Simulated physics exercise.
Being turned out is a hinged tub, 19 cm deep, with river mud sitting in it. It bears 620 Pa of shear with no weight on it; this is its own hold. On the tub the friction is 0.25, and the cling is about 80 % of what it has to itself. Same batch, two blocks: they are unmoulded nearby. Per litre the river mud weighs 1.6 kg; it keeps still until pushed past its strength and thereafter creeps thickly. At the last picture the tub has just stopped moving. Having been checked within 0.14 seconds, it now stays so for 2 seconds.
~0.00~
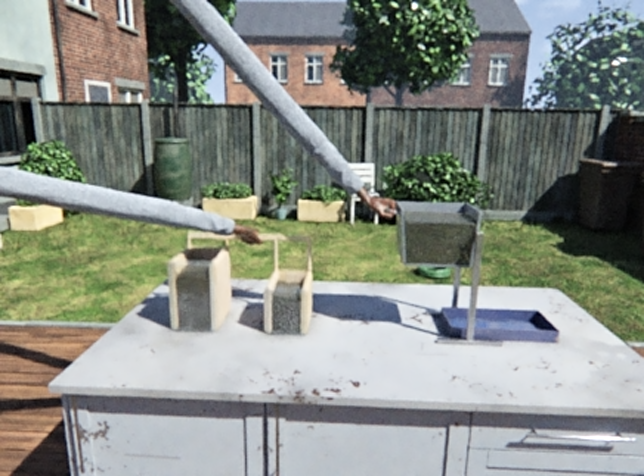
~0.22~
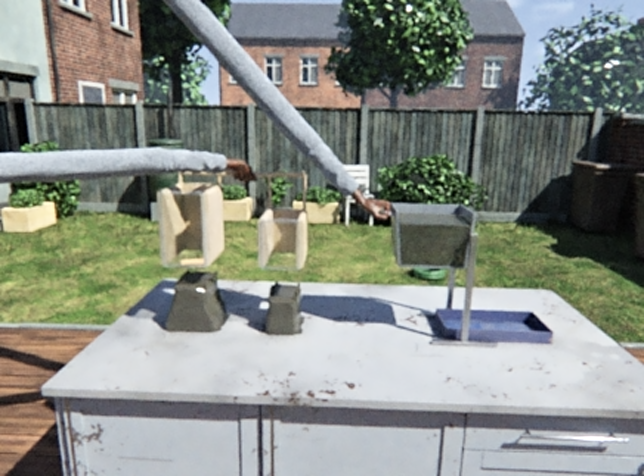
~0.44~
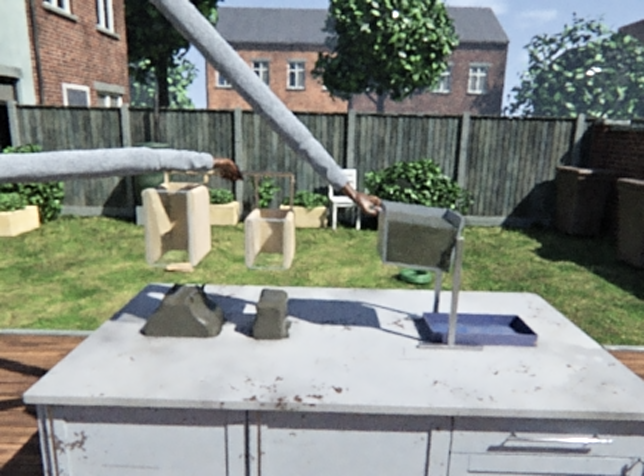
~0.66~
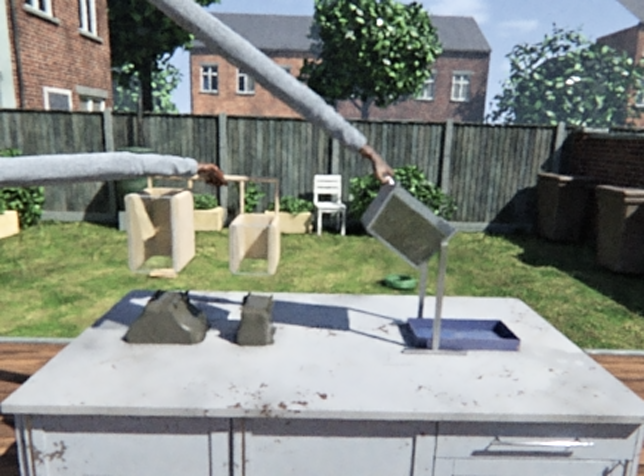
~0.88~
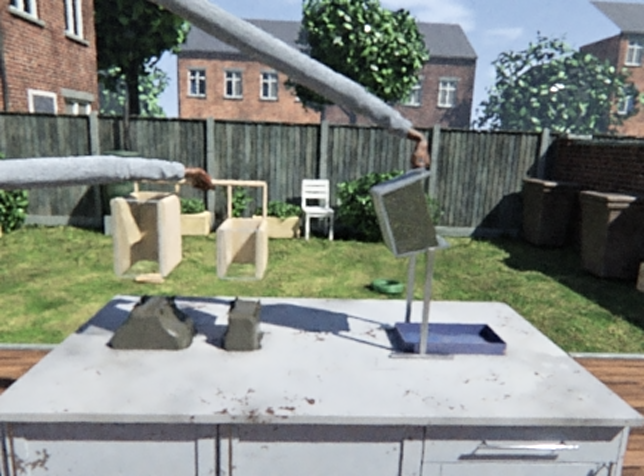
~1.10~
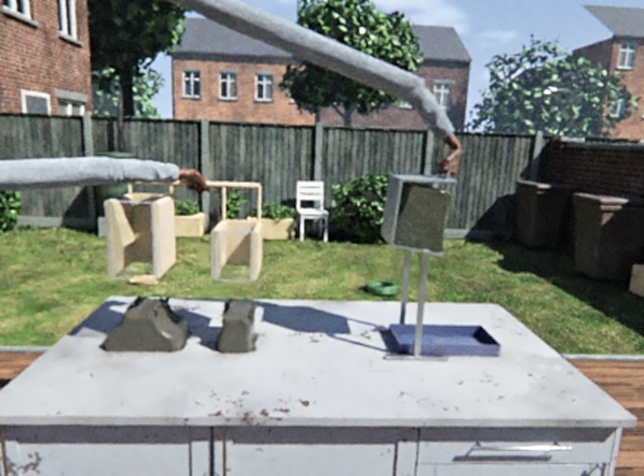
In a fenced garden, one arm lifts two pale moulds off dark mud blocks on a white worktop, and the blocks slump, the left one more; another arm then turns a hinged tub of mud over above a blue tray.
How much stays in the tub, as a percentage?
33 %.
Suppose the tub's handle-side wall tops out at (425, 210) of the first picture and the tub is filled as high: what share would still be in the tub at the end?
That would leave about 50 % in the tub.
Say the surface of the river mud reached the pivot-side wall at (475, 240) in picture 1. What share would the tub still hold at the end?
55 %.
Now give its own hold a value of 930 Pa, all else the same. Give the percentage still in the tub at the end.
It would come to about 40 %.
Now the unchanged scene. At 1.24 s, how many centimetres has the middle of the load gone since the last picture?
I'd put the distance at about 7 centimetres.
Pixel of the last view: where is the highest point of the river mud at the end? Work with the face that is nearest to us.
Peak location: Approx. (416, 228).
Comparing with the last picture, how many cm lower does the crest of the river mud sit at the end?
The top ends up some 15 cm below its level in the last picture.
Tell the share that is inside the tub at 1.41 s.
Near 40 %.
After 1.24 s, the tub is at 94 degrees and holds 72 %.
After 1.41 s, the tub is at 94 degrees and holds 38 %.
After 1.58 s, the tub is at 94 degrees and holds 33 %.
After 1.75 s, the tub is at 94 degrees and holds 33 %.
After 3.10 s, the tub is at 94 degrees and holds 33 %.
